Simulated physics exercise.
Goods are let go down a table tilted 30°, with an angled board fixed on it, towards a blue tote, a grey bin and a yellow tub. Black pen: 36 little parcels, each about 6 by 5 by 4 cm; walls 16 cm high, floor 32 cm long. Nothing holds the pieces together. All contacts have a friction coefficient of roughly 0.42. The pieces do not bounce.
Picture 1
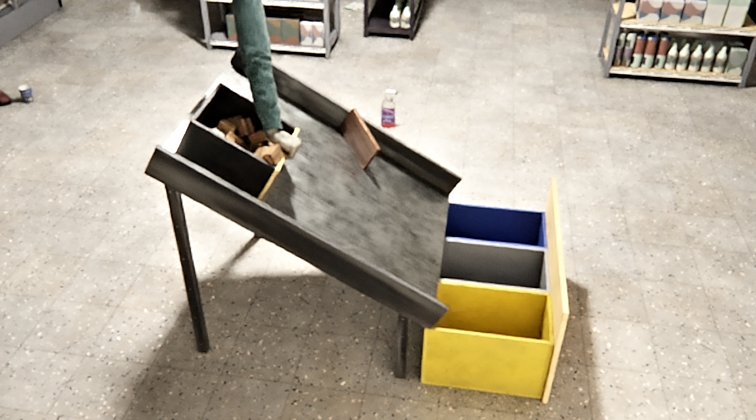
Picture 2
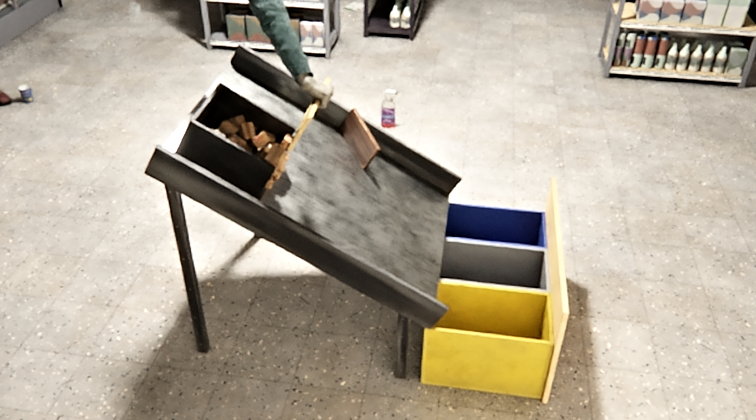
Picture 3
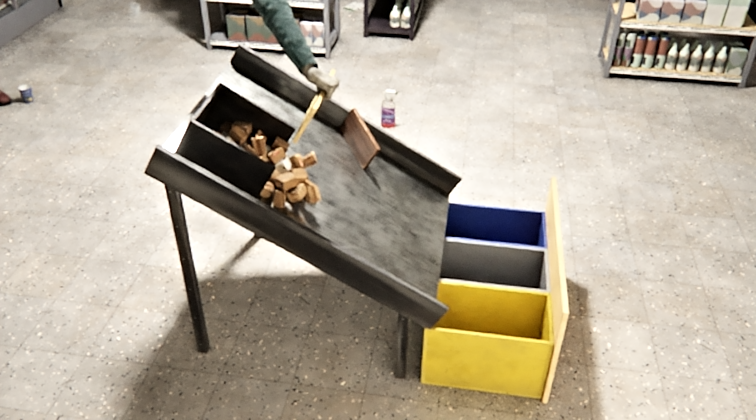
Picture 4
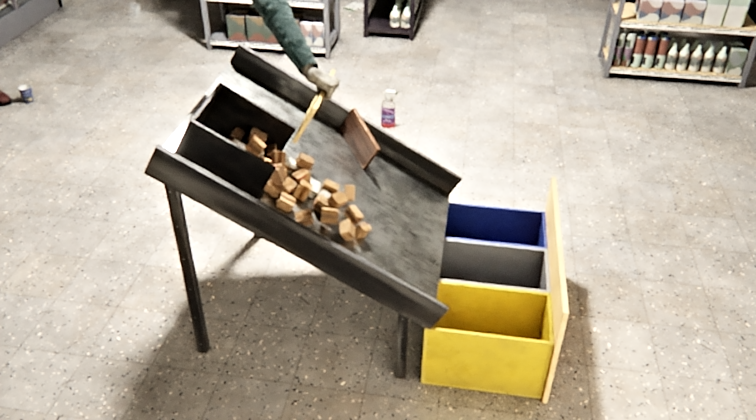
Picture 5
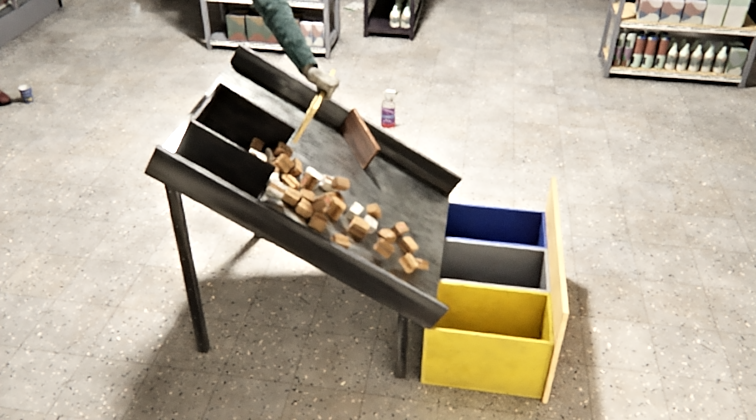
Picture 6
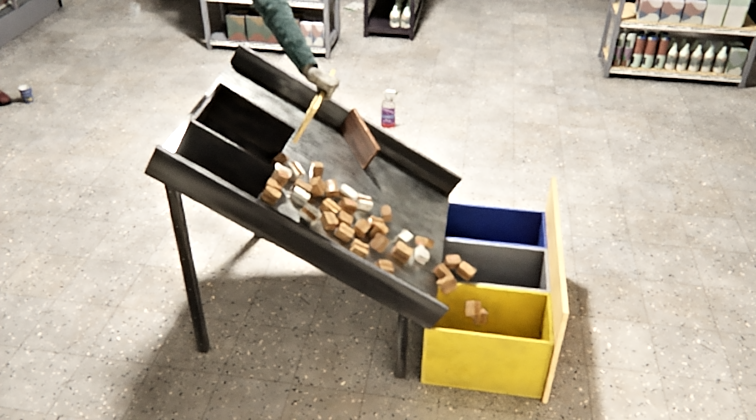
Little brown and pale parcels sit in a black pen atop a sloping dark table, seen from above in a tiled room with stocked shelves. Blue, grey and yellow bins stand at the table's lower right end, and a reddish-brown board stands on the slope. A green-sleeved arm swings the pen's front panel open, and the parcels tumble down rightward, spreading out, the foremost passing the lower edge over the yellow bin.
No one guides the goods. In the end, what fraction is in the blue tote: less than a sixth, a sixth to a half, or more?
Expect under a sixth of the load in the blue tote.
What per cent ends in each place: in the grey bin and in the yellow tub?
Roughly 45 and 55 per cent.
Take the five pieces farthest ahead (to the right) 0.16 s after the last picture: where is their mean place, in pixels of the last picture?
Around (506, 326).
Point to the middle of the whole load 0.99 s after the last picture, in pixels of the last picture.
At about (508, 341).
Then, 0.16 s after the last picture, 3 in the grey bin, 4 in the yellow tub, 25 on the slope and 4 in the air.
Then, 0.36 s after the last picture, 8 in the grey bin, 9 in the yellow tub, 14 on the slope and 5 in the air.
Then, 0.63 s after the last picture, 13 in the grey bin, 16 in the yellow tub, 2 on the slope and 5 in the air.
Final count (0.99 s after the last picture), 17 in the grey bin and 19 in the yellow tub. Asked share, 0 of 36, 0 per cent.
